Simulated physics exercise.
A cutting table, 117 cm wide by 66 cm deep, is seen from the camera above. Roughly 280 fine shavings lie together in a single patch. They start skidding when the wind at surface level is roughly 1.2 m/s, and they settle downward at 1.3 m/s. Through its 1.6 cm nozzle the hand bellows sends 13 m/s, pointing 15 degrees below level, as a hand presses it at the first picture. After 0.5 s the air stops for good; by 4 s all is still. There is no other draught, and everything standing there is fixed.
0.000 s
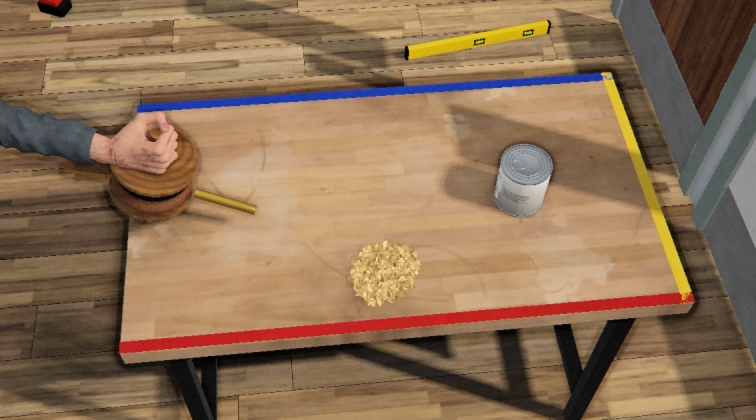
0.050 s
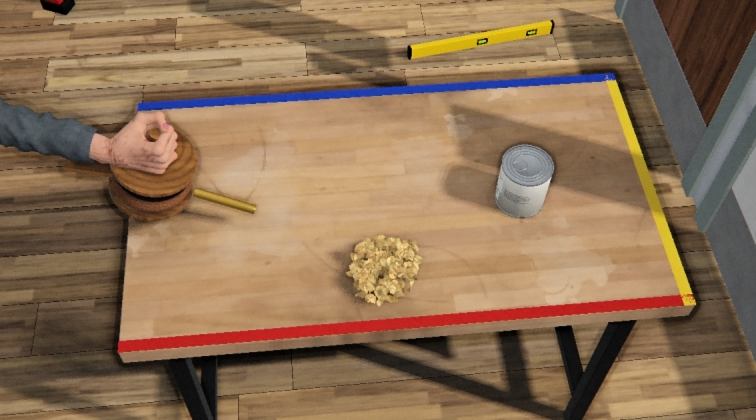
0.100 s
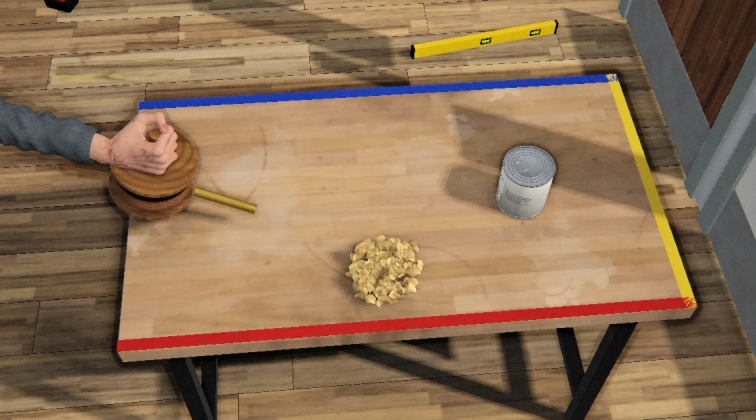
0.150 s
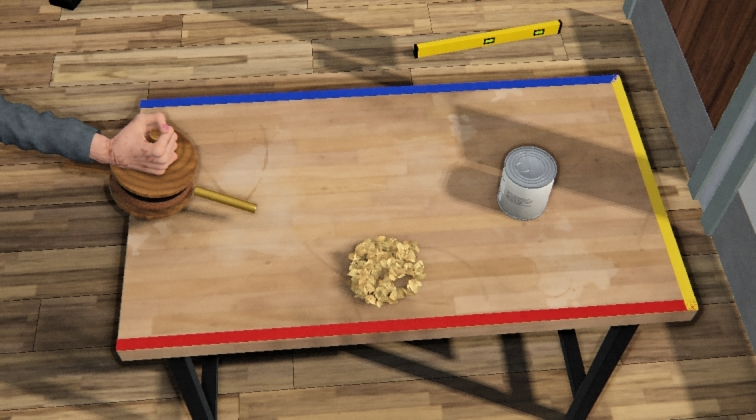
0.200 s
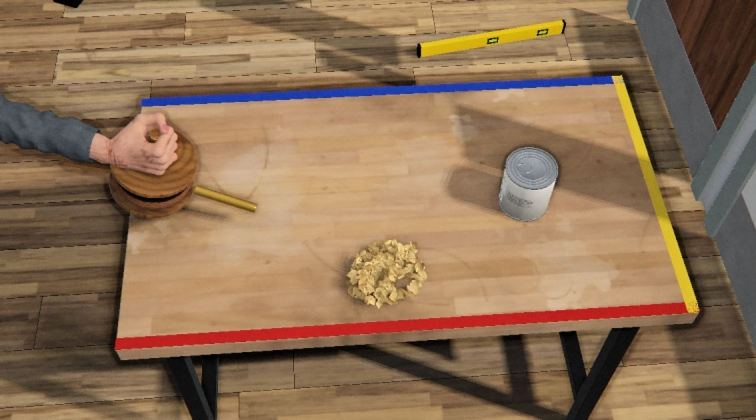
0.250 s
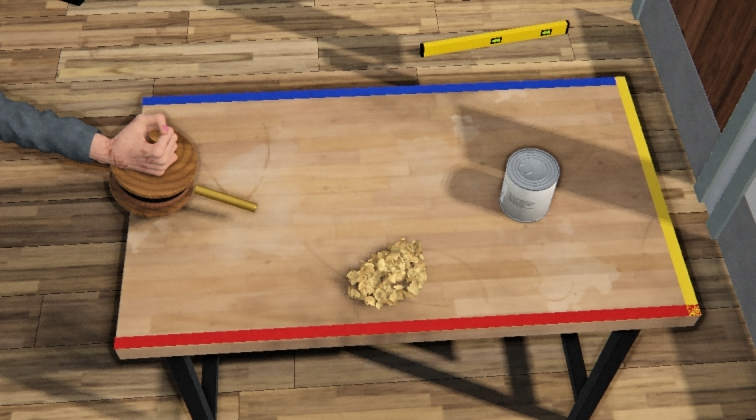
At first, a hand presses a round wooden bellows at the left of a table edged in blue, yellow and red, its nozzle pointing right, while a patch of golden shavings lies near the red edge. Then the patch shifts slightly and becomes a little more ragged, while the tin stays put.
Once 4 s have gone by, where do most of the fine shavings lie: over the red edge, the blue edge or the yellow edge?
Red.
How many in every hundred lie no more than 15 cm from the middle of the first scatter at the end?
I'd put it at close to 25 percent.
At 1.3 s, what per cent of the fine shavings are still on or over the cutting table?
Around 40 in a hundred.
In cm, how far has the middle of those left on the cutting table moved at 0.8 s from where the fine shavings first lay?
I'd guess near 10 cm.
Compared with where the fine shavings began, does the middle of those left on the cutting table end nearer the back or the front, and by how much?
Shift toward the near edge, approx. 10 cm.
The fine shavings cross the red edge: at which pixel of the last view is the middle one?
About (523, 326).
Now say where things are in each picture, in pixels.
In the first frame, the middle of the fine shavings is near (386, 273), none has stirred yet and the mouth of the hand bellows is at (255, 210).
In the second frame, the middle of the fine shavings is near (387, 267), none has stirred yet, the red edge is centred on (414, 328), the blue edge is centred on (380, 88) and the yellow edge is centred on (650, 178).
In the third frame, the middle of the fine shavings is near (387, 267), none has stirred yet and the top of a tin is at (529, 166).
In the fourth frame, the middle of the fine shavings is near (388, 268) and about 1 % have left their places.
In the fifth frame, the middle of the fine shavings is near (388, 268) and about 5 % have left their places.
In the sixth frame, the middle of the fine shavings is near (393, 267), the farthest in sight from the hand bellows is at (421, 283) and about 20 % have left their places.
After 0.8 s the count stands so, 54 % are over the red edge, 0 % over the blue edge and 0 % over the yellow edge; the middle of those left on the top is near (420, 300).
After 1.3 s the count stands so, 57 % are over the red edge, 0 % over the blue edge and 8 % over the yellow edge; the middle of those left on the top is near (407, 313).
After 2.2 s the count stands so, 57 % are over the red edge, 0 % over the blue edge and 8 % over the yellow edge; the middle of those left on the top is near (407, 313).
After 4.0 s, at the end, 57 % are over the red edge, 0 % over the blue edge and 8 % over the yellow edge; the middle of those left on the top is near (407, 313).
